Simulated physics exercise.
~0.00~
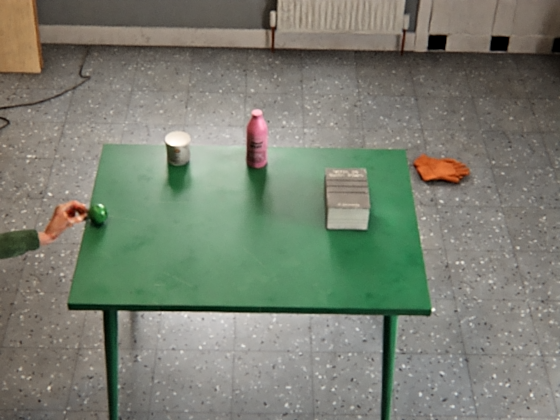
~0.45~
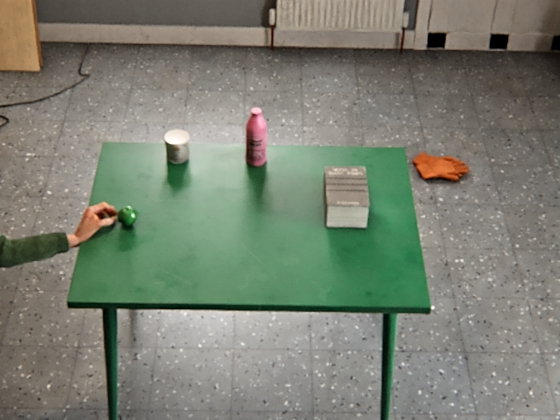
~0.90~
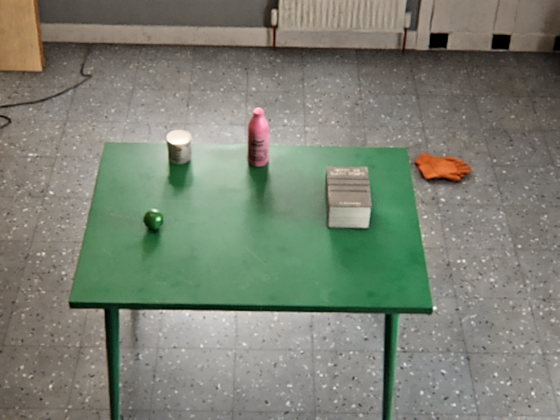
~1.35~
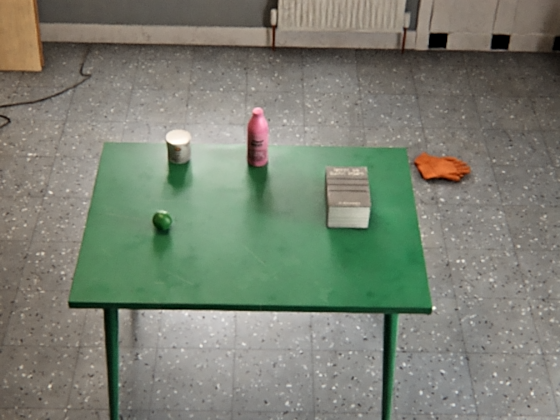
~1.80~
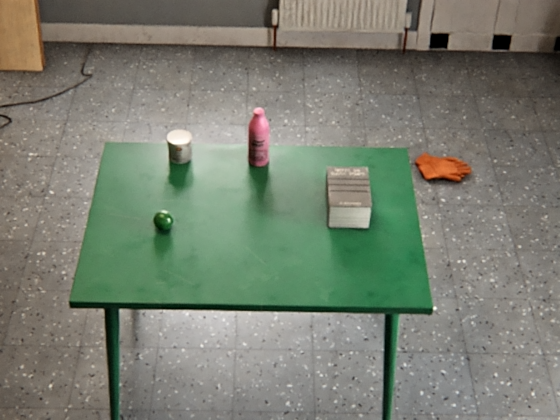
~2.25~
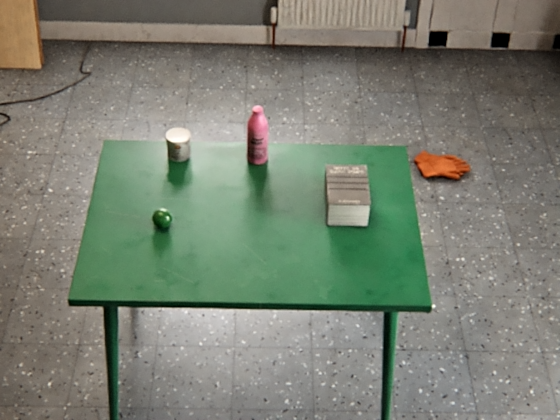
On a green table in a room with a speckled grey tiled floor, a hand reaches in from the left and holds a shiny green apple near the table's left edge. A white tin, a pink bottle and a grey book stand farther back and to the right, while an orange glove lies on the floor beyond. The hand pushes the apple to the right, then lets go and withdraws from view. The apple carries on a little farther right and slows. It comes to rest on the left part of the tabletop, the other objects unmoved.
